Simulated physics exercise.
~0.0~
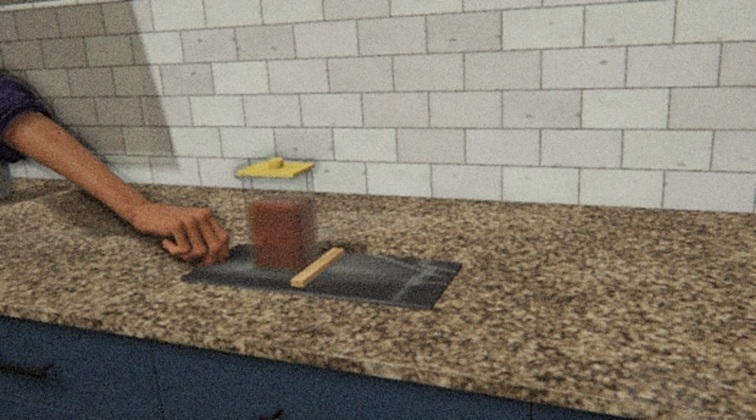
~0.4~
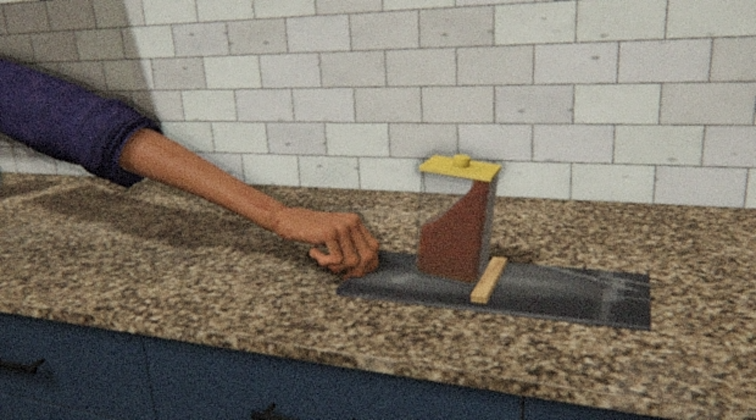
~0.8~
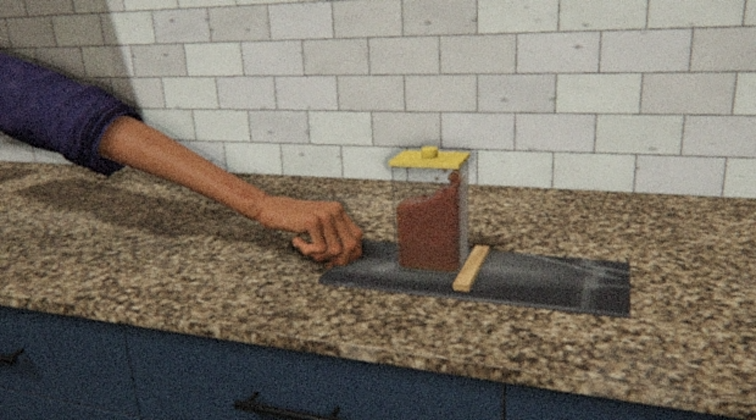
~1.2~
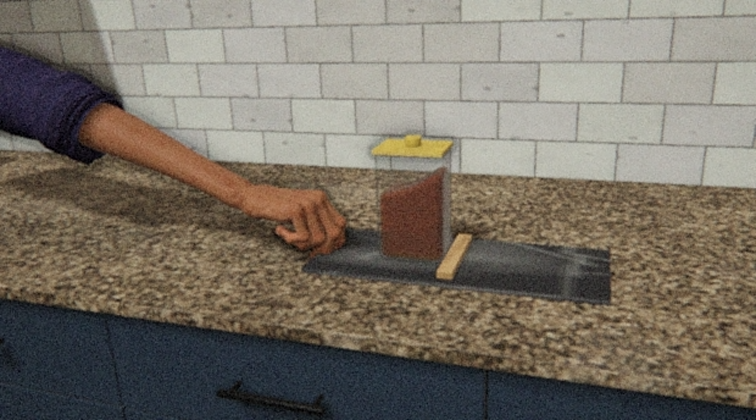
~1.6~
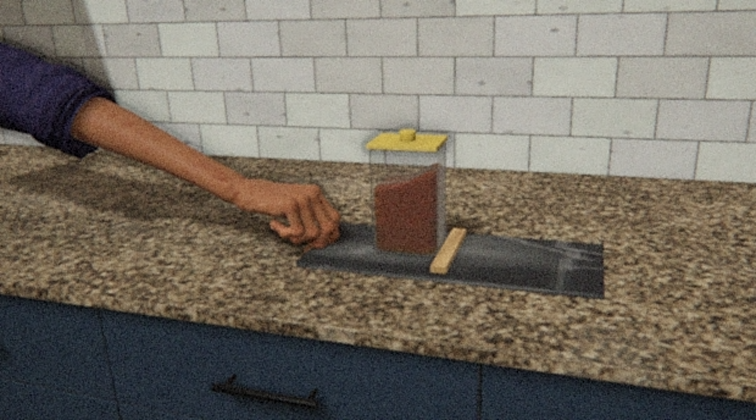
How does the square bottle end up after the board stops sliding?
It is still standing upright on the board, just behind the wooden strip.
